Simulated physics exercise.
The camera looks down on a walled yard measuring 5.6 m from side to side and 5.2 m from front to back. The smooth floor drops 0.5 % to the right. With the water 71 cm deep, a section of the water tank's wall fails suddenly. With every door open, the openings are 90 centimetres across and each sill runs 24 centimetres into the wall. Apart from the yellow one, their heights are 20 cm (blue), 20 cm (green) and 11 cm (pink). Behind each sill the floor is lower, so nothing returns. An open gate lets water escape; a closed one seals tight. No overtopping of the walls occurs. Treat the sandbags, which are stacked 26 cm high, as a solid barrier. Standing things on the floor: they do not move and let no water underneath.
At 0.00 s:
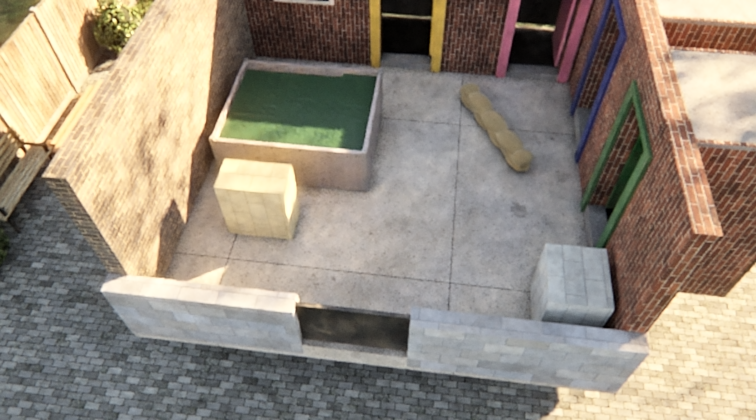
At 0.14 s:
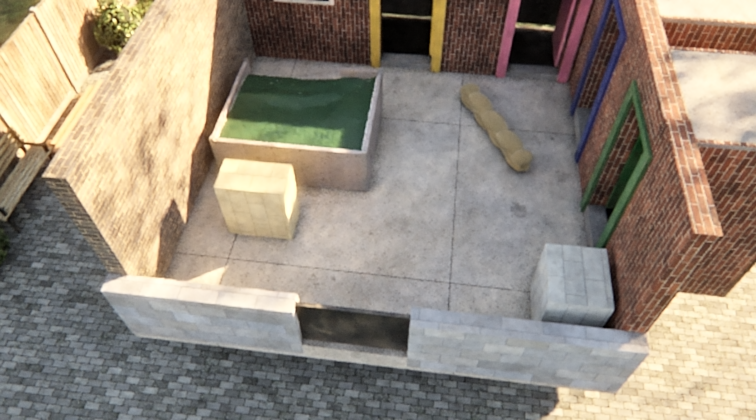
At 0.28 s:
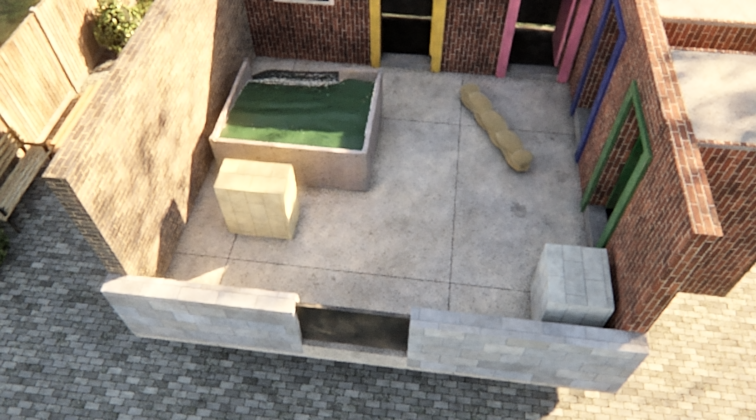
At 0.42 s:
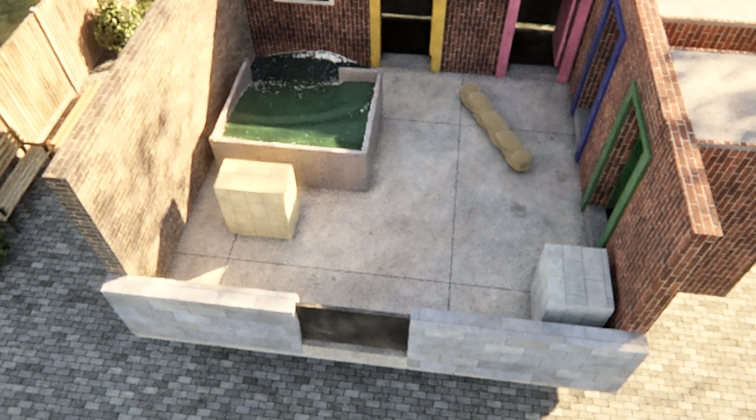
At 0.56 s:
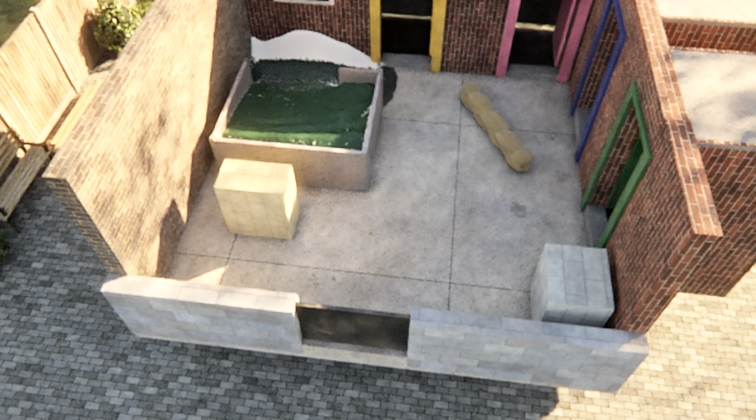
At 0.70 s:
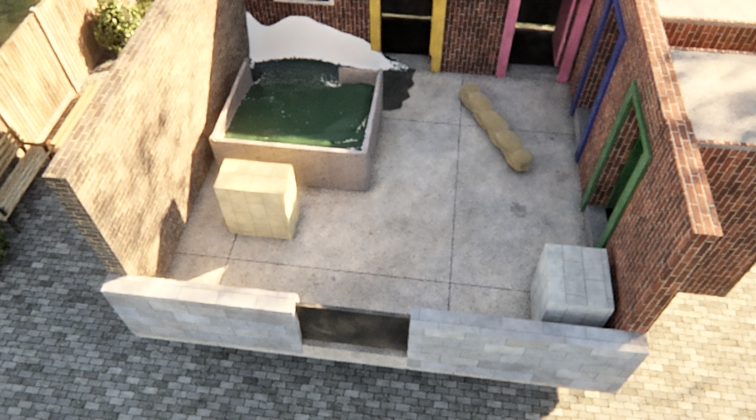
Dark green water in a raised, pale-walled tank at the back left of a brick-walled yard, seen from high above, lies still, then dips and churns along its far edge. A pale block, a tan roll, a grey block and yellow, pink, blue and green doorways stay motionless. White-edged water surges up behind the tank and spreads right along the back wall to the yellow doorway, while the camera stays still.
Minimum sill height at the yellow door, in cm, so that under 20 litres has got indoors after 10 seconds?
Approx. 12 cm.
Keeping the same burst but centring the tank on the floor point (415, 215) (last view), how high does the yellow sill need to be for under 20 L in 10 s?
Then close to 36 cm.
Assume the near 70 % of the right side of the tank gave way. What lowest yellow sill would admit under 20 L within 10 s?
Then roughly 7.0 cm.
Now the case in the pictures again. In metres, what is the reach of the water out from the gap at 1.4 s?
Reach: Approx. 3.6 m.
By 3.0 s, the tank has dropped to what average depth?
Around 28 cm deep on average.
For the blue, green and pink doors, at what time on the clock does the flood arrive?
Arrival times - blue: 2.4 s; green: 3.0 s; pink: 1.6 s.
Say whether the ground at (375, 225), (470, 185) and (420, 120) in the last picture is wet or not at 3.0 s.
Listed order - unwetted, soaked through, soaked through.
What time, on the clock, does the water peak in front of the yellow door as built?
At about 3.0 s.
After 1.4 s water covers 20 % of the floor, deepest (64 cm) near (255, 61); 15 cm at the yellow door, 1 litre in over its 13 cm sill.
After 3.0 s water covers 55 % of the floor, deepest (36 cm) near (559, 86); 16 cm at the yellow door, 10 litres in over its 13 cm sill.
After 10.0 s water covers 95 % of the floor, deepest (18 cm) near (235, 319); 8 cm at the yellow door, 15 litres in over its 13 cm sill.
At the yellow door as built, the water arrived by 0.7 s and peaked near 16 cm at 3.0 s.
Run again over the same 10 s with other heights there, 28 litres in over 11 cm, 7 litres over 15 cm. The limit of 20 litres is kept from about 12 cm up.
